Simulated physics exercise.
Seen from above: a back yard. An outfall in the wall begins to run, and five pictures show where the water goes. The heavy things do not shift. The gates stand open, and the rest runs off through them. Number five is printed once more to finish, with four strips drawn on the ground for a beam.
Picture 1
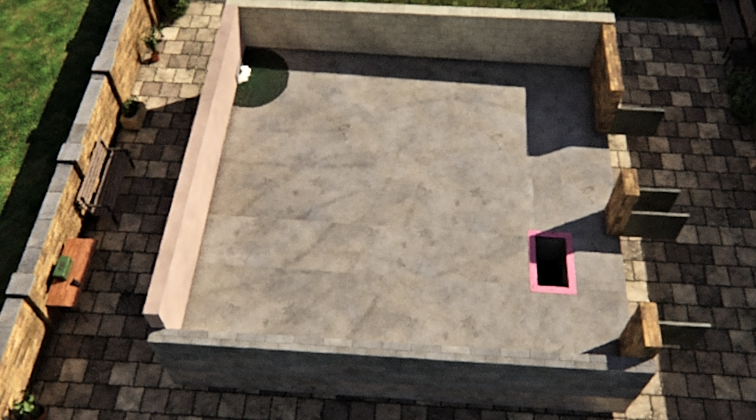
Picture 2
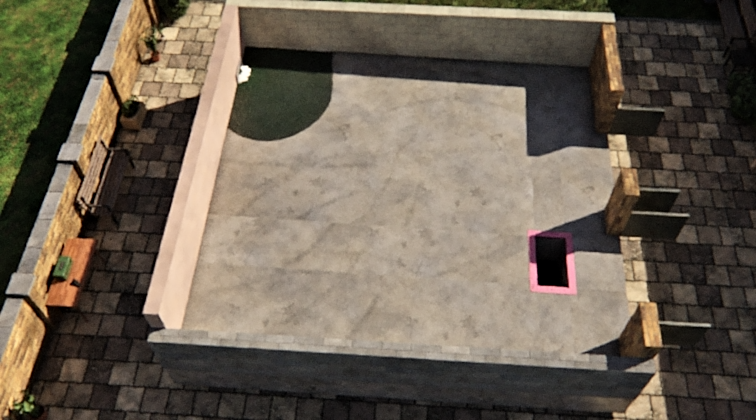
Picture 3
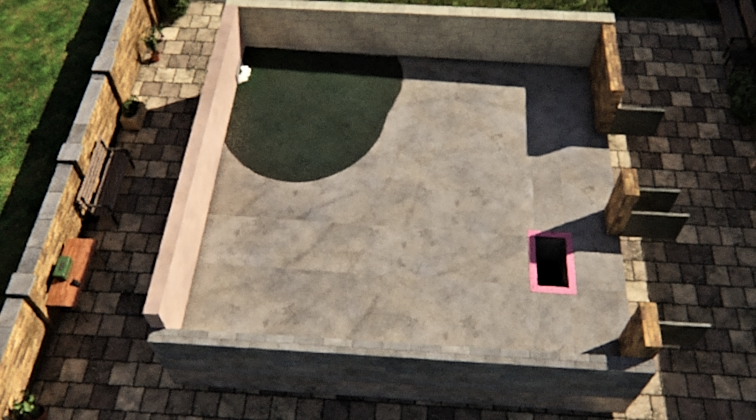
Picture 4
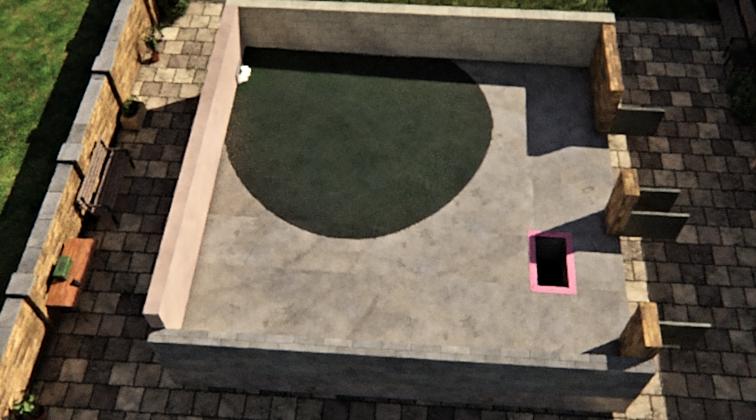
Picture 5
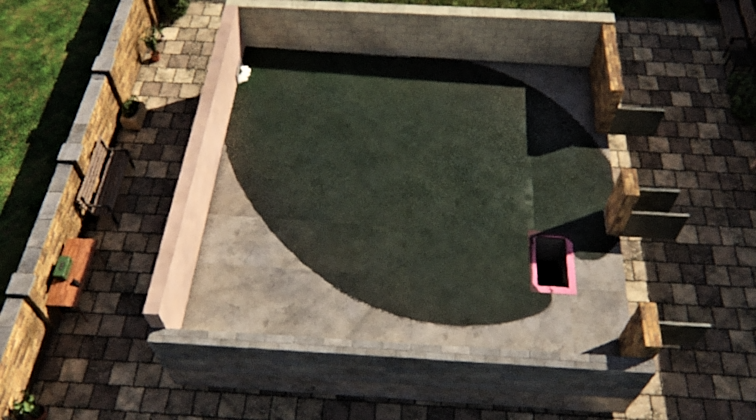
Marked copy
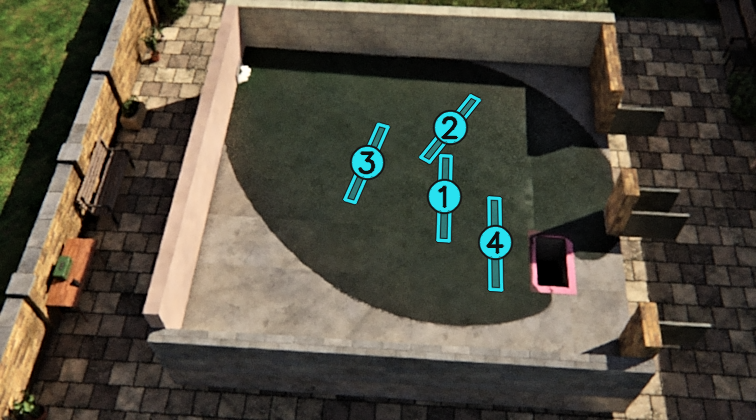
We see a walled back yard from above, where a dark green patch spreads from the upper left corner across the pale paved ground, widening toward the lower right until it reaches the pink-edged drain and an open gate.
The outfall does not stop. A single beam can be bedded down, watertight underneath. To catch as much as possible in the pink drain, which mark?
2 is best.
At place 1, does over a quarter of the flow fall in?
No.
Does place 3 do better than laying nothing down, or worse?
Place 3 is worse.
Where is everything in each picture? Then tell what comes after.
Outfall at (238, 71); pink drain at (552, 262); open gate at (613, 284); open gate at (600, 170); water covers 3 % of the ground and shows as far out as (281, 86); pink drain still dry.
Water covers 9 % of the ground and shows as far out as (315, 115); pink drain still dry.
Water covers 19 % of the ground and shows as far out as (370, 146); pink drain still dry.
Water covers 38 % of the ground and shows as far out as (488, 134); pink drain still dry.
Water covers 67 % of the ground and shows as far out as (600, 249); pink drain taking water.
On the marked copy, 1 from (443, 240) to (445, 155); 2 from (425, 159) to (474, 97); 3 from (349, 201) to (383, 125); 4 from (495, 289) to (494, 198).
With 1, about 11 % of the stream runs into the pink drain, about 88 % out by the gates.
With 2, about 21 % of the stream runs into the pink drain, about 78 % out by the gates.
With 3, about 14 % of the stream runs into the pink drain, about 86 % out by the gates.
With 4, about 11 % of the stream runs into the pink drain, about 88 % out by the gates.
